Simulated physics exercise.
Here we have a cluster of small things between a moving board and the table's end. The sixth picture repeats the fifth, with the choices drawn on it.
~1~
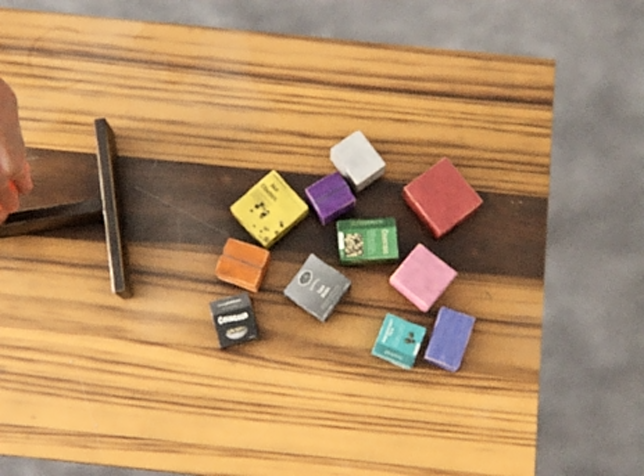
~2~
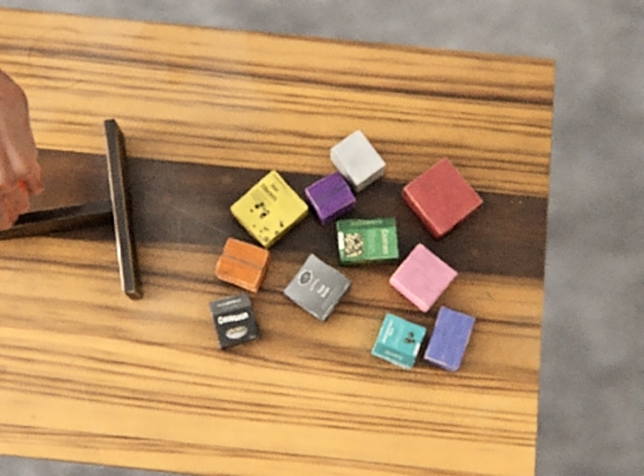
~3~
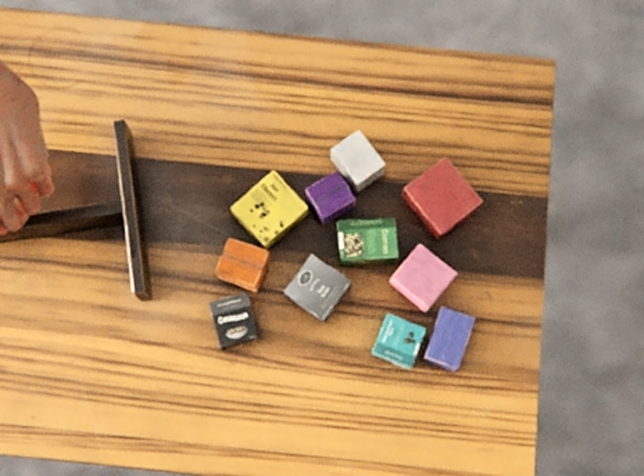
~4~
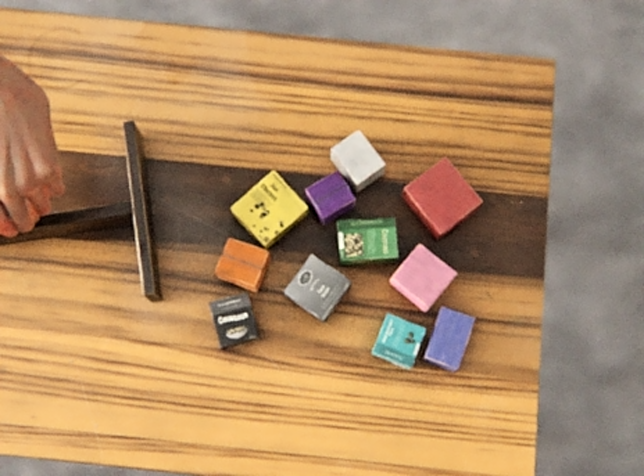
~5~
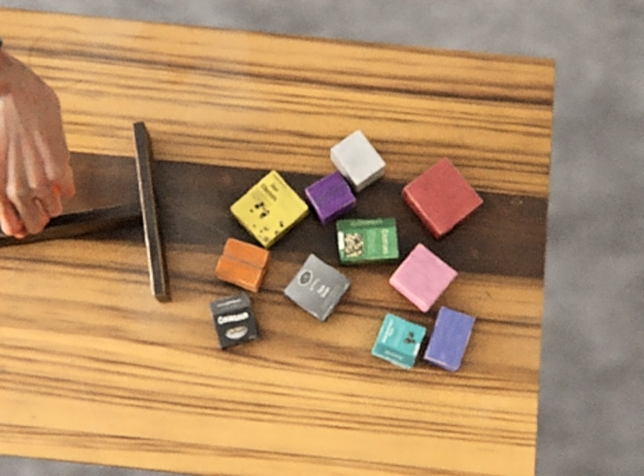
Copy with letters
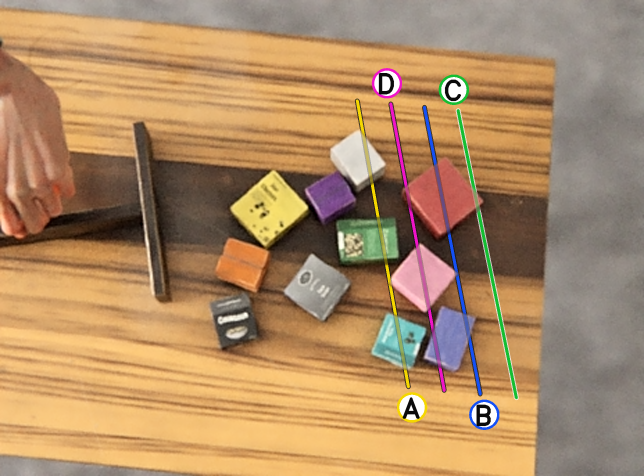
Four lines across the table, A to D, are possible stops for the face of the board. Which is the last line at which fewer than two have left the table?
The farthest such stop is B.
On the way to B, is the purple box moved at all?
Yes.
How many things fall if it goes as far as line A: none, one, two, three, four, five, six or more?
In all, none.
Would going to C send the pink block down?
Yes.
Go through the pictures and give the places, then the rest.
The first picture shows black packet (234, 322); turquoise packet (399, 342); orange box (243, 265).
The second picture shows board (119, 204); green packet (367, 242).
The third picture shows board (128, 205); purple box (331, 198).
The fourth picture shows board (139, 206); yellow packet (270, 211).
The fifth picture shows board (148, 207); red block (442, 199); blue block (449, 339); black packet (234, 322).
On the marked copy, A at (382, 239); B at (452, 246); C at (486, 249); D at (417, 242).
Following B. Soon after the start, board (257, 218); white block (367, 155); black packet (270, 337).
Later, board (365, 228); blue block (460, 351); red block (469, 189).
In the end, board (451, 237); pink block (539, 304); green packet (523, 251); none fallen.
As for the rest, A is within the limit but short; C drops three; D is within the limit but short.
